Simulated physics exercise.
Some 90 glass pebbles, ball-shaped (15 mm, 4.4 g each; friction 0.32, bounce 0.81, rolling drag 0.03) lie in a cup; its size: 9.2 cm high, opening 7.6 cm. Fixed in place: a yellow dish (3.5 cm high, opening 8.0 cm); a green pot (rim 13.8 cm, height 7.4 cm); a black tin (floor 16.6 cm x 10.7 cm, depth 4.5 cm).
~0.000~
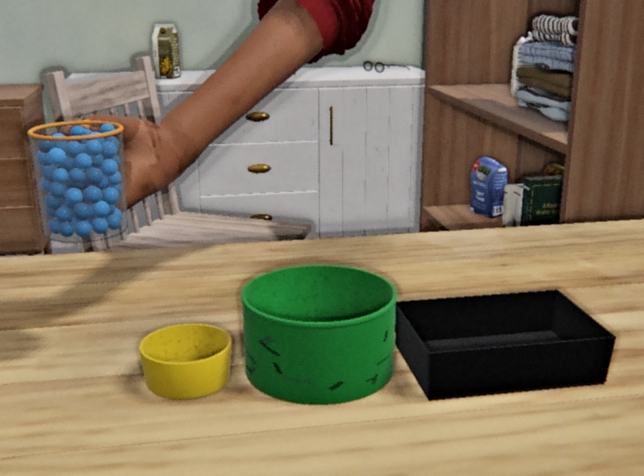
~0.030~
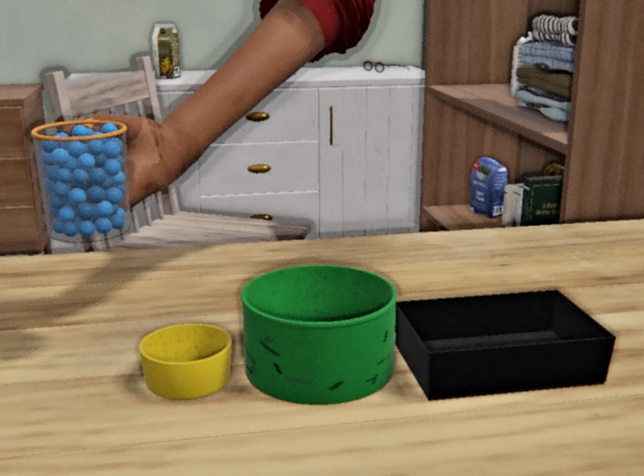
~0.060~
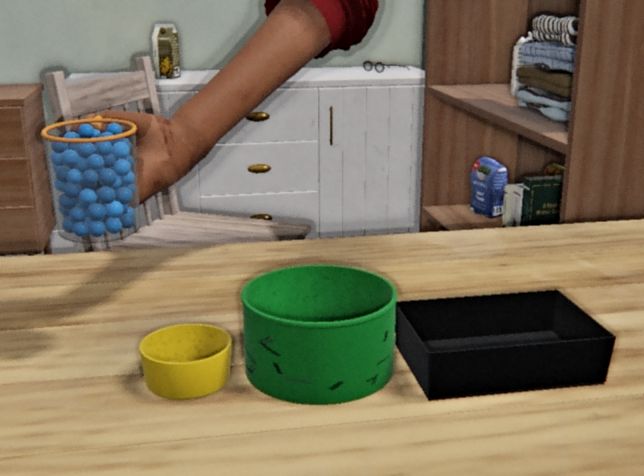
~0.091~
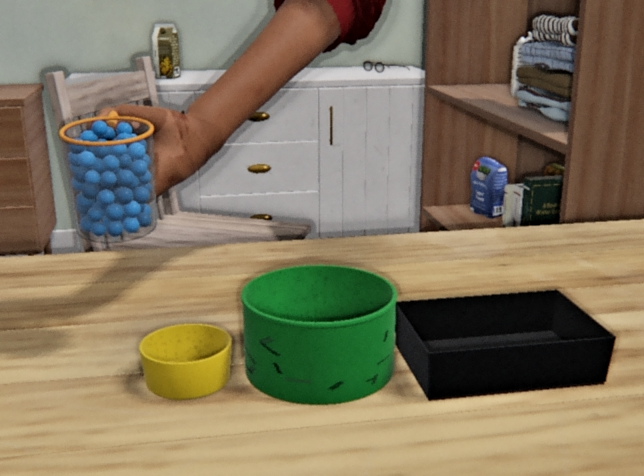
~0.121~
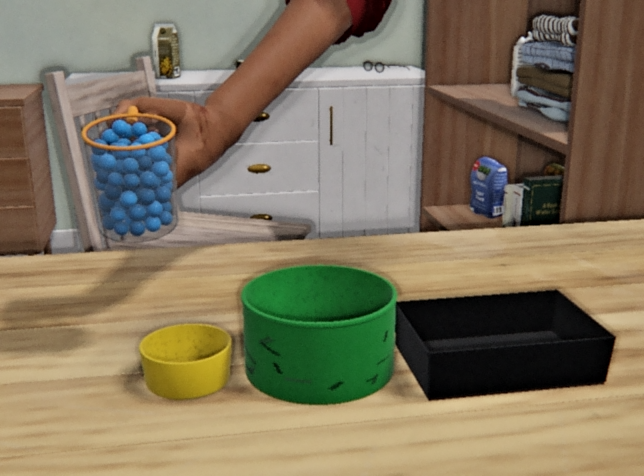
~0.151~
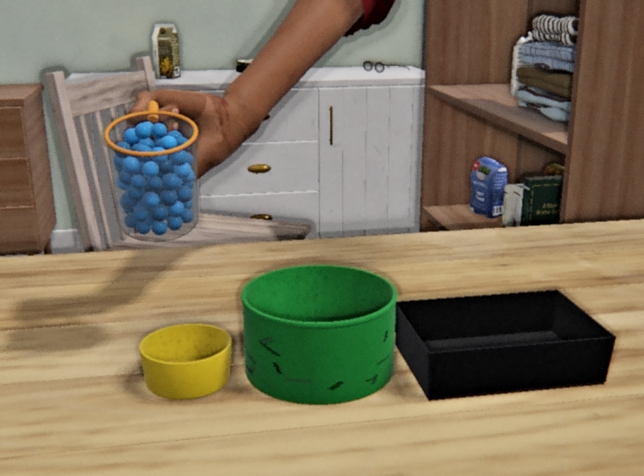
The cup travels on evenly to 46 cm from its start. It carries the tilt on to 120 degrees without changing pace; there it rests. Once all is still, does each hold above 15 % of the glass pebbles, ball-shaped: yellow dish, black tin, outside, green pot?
In the yellow dish: Below; in the black tin: Above; outside everything: Above; in the green pot: Below.
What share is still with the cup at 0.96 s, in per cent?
Some 5 per cent of the load.
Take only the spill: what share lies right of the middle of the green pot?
Roughly 100 per cent.
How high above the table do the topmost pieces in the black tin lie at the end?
Roughly 2.0 cm.
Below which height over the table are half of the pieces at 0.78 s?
Some 12 cm.
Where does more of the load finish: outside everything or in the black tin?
More ends outside everything.
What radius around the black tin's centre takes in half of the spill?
About 54 cm.
After 0.39 s, tilt 63 degrees; cup 100 %; middle of all pieces near (322, 172).
Then, at 0.60 s, tilt 103 degrees; cup 90 %, black tin 5 %, in the air 10 %; middle of all pieces near (462, 181).
Then, at 0.78 s, tilt 120 degrees; cup 40 %, black tin 25 %, in the air 30 %; middle of all pieces near (569, 242).
After 0.96 s, tilt 120 degrees; cup 5 %, black tin 30 %, outside 45 %, in the air 20 %; middle of all pieces near (622, 325).
In the end, at 2.8 s, cup 0 %, green pot 0 %, black tin 35 %, outside 65 %, yellow dish 0 %.
